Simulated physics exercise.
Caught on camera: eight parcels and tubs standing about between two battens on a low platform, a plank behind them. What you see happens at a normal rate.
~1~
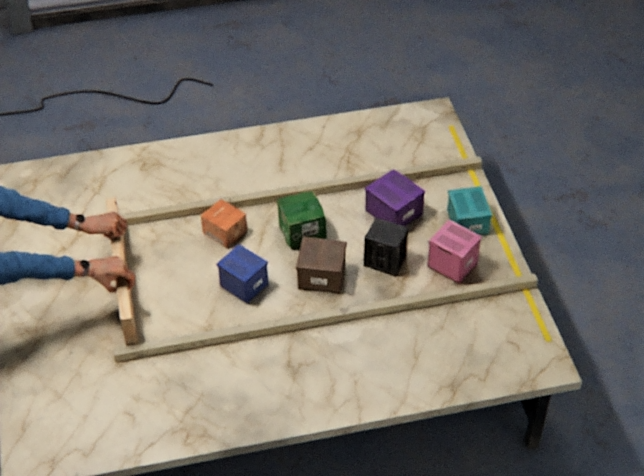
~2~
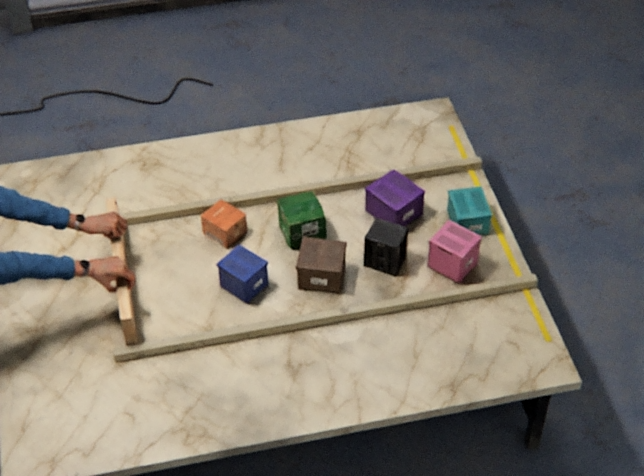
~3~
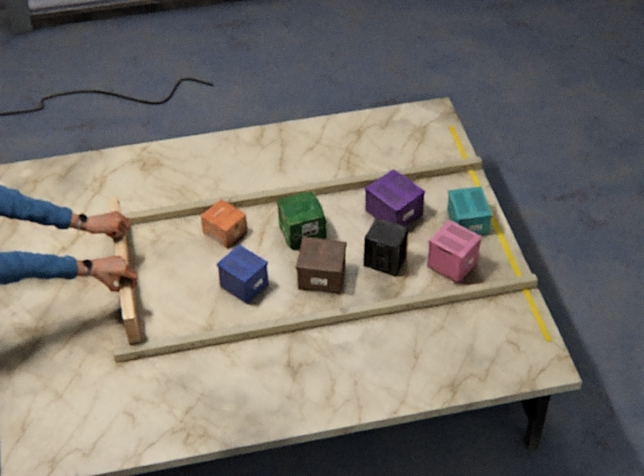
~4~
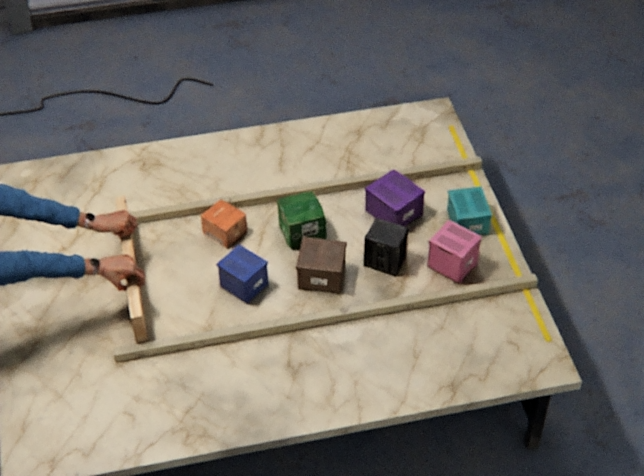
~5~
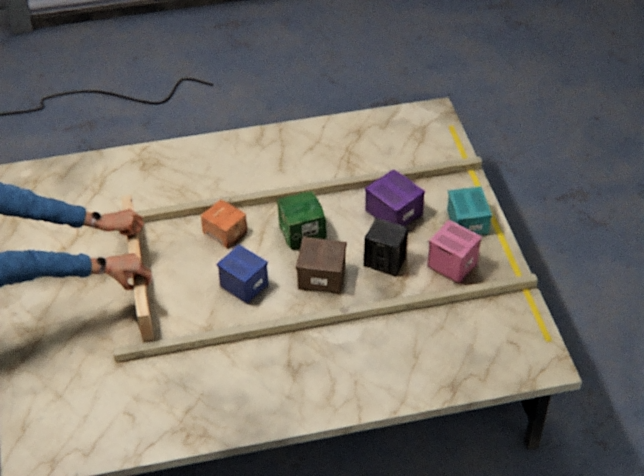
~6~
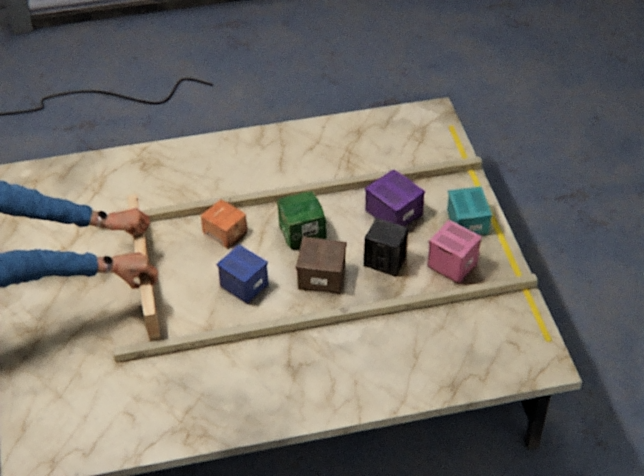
Two hands sliding a wooden plank slightly right between two battens, toward eight coloured boxes standing still on a marbled platform.
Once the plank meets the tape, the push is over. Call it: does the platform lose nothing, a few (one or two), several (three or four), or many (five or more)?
It loses many, five or more.
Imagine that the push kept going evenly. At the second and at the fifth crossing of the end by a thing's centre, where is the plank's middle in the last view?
First: Around (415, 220). Next: Around (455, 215).
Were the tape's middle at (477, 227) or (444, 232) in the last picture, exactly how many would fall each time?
Counts: 6, 4.
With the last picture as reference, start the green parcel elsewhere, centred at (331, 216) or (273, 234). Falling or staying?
In turn it slips off; slips off.
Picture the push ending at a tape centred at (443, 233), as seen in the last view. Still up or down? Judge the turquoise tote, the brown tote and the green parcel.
Looking at each: The turquoise tote goes off, the brown tote remains on top, the green parcel remains on top.
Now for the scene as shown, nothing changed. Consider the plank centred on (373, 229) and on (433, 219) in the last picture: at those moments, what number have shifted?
That makes 8 at the first spot and 8 at the second.
Soon after, none off yet; turquoise tote at rest near (469, 213); pink tote at rest near (454, 252); purple tote at rest near (395, 201).
In the end, the number that fall off is five or more; gone, orange box, blue tote, green parcel, brown tote, black crate, purple tote, pink tote and turquoise tote.
